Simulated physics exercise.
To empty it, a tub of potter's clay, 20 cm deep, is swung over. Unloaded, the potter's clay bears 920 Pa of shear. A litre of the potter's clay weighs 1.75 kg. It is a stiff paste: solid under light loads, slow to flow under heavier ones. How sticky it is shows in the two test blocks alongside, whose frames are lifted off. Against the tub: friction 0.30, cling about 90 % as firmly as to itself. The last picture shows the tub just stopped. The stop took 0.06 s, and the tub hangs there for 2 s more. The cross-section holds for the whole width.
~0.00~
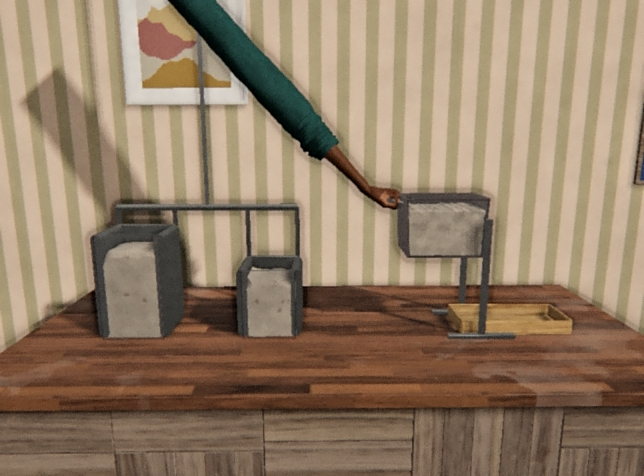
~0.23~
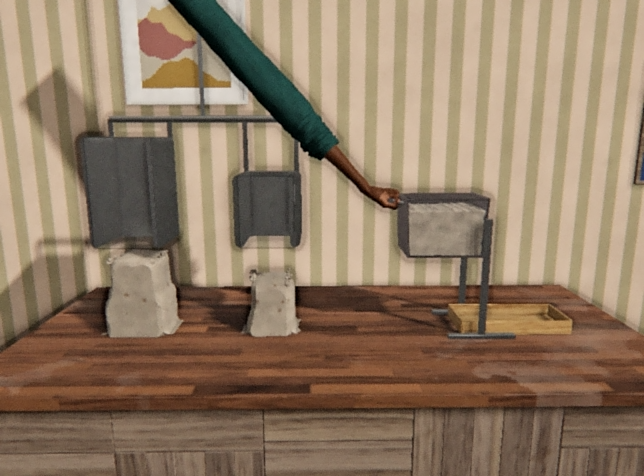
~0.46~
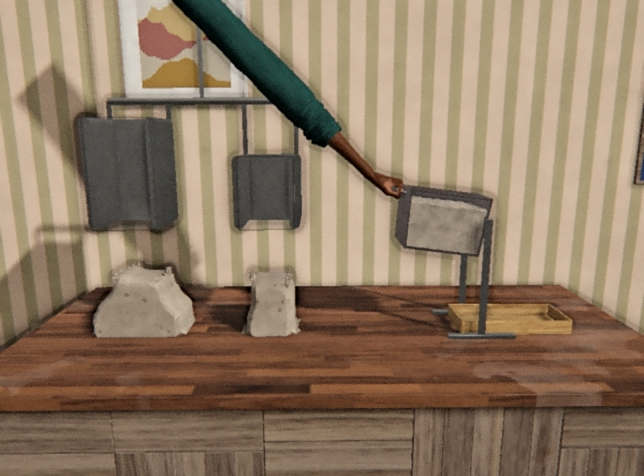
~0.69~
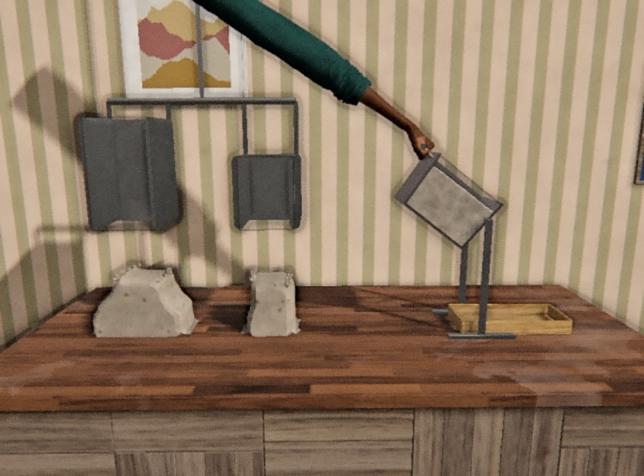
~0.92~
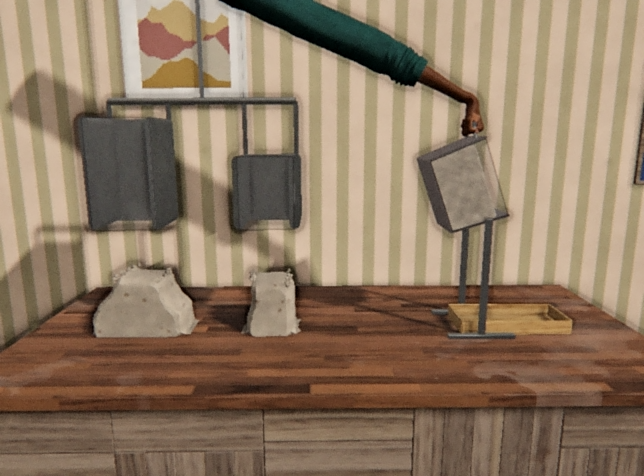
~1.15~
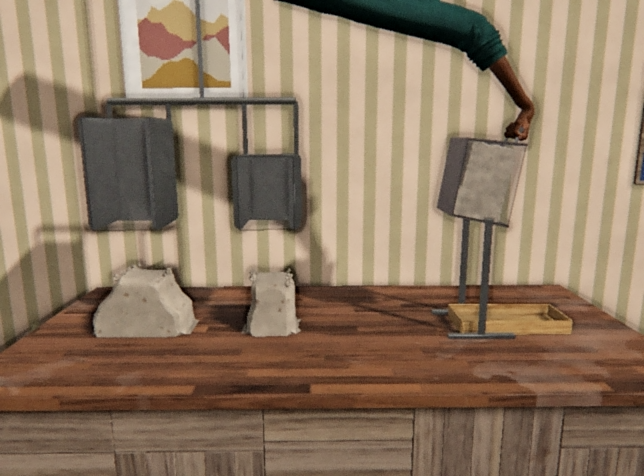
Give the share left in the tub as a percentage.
It comes to some 38 %.
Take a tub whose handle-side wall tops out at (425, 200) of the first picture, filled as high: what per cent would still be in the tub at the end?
Then about 45 %.
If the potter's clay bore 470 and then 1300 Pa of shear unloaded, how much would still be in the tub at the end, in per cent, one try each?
In turn about 30 %, 25 %.
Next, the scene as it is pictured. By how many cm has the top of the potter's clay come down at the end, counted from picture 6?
Some 15 cm.
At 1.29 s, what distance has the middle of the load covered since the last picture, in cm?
Some 5 cm.
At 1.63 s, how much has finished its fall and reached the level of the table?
Some 14 per cent.
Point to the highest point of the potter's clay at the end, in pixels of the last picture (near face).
Near (492, 188).
After 1.29 s, the tub is at 99 degrees and holds 91 %.
After 1.46 s, the tub is at 99 degrees and holds 46 %.
After 1.63 s, the tub is at 99 degrees and holds 38 %.
After 1.80 s, the tub is at 99 degrees and holds 38 %.
After 3.15 s, the tub is at 99 degrees and holds 38 %.
